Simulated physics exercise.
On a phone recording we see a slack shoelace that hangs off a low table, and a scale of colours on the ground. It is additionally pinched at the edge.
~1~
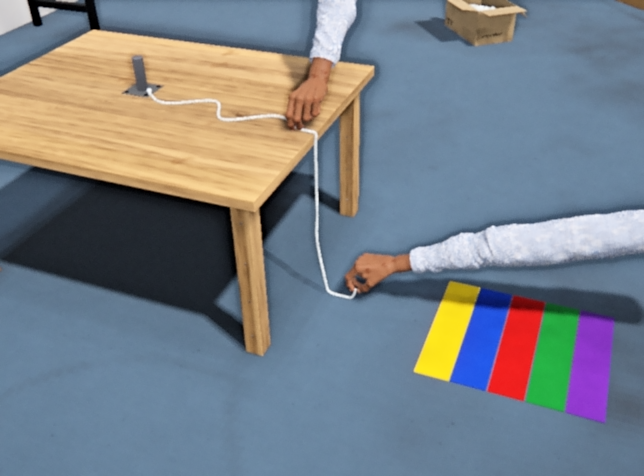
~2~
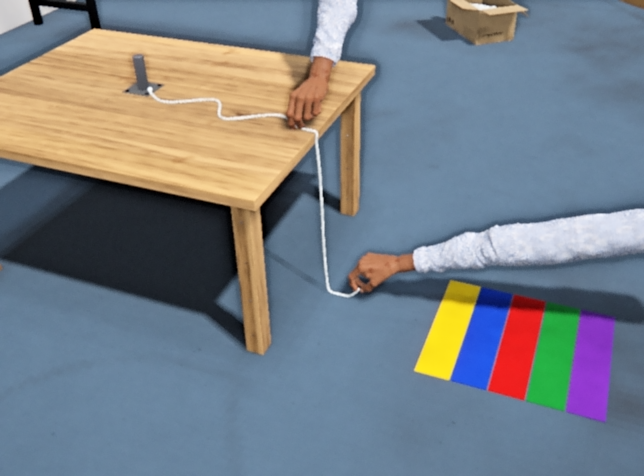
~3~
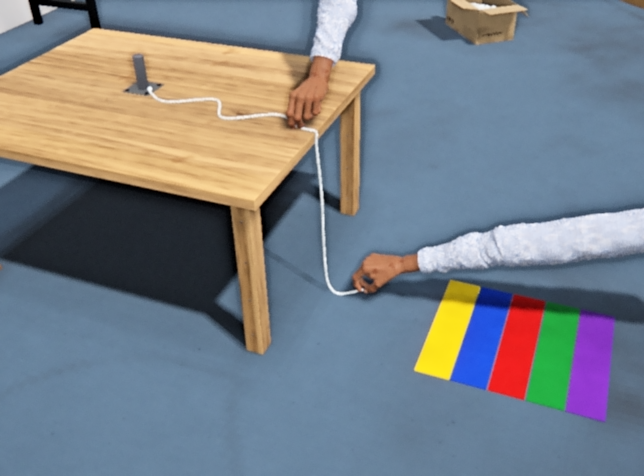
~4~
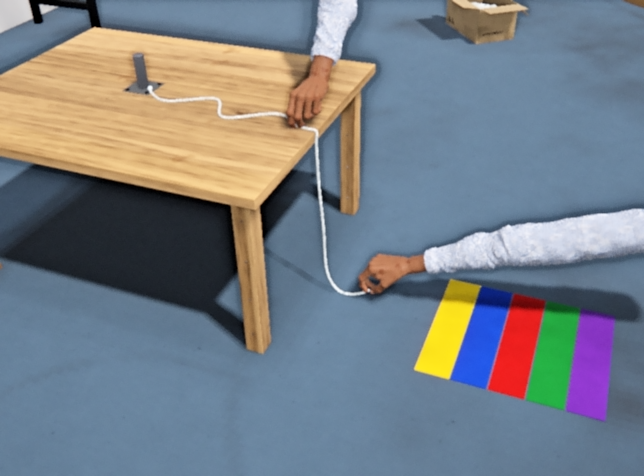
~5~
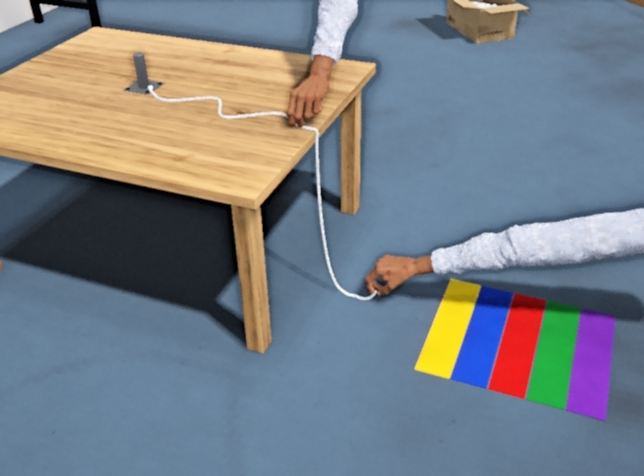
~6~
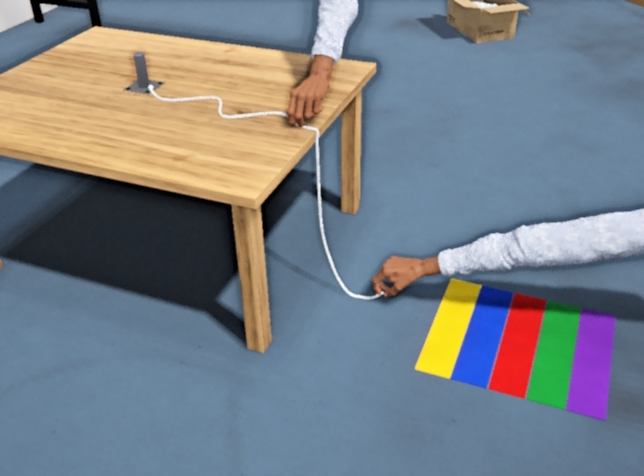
A hand slowly draws the white cord's end slightly right while another pins it at the table edge.
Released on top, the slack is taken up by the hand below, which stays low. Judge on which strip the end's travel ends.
Its travel ends on the red strip.
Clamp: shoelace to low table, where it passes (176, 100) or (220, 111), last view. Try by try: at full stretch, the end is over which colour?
It ends on red the first time and on blue the second time.
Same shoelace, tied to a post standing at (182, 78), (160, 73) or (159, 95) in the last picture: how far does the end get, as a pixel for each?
Going through them in sequence: (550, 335), (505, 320) and finally (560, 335).
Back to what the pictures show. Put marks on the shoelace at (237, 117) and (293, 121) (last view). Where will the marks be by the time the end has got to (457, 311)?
They go to (270, 117) and to (319, 141).
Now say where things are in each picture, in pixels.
In the first frame, end (356, 289); yellow (438, 358); blue (474, 367); red (510, 376); green (548, 386); purple (587, 396).
In the second frame, end (359, 289); shoelace through (161, 101) (220, 107) (268, 115) (317, 147) (322, 216) (326, 273).
In the third frame, end (363, 290).
In the fourth frame, end (369, 290); shoelace through (161, 100) (220, 106) (268, 114) (316, 146) (322, 214) (327, 271).
In the fifth frame, end (376, 291).
In the sixth frame, end (383, 293); shoelace through (161, 99) (221, 105) (269, 113) (317, 145) (320, 213) (335, 271).
A little later, end near (457, 311); over yellow.
Next, end near (500, 321); over blue.
When it is tight, end near (526, 327); over red. It gets as far as the red strip.
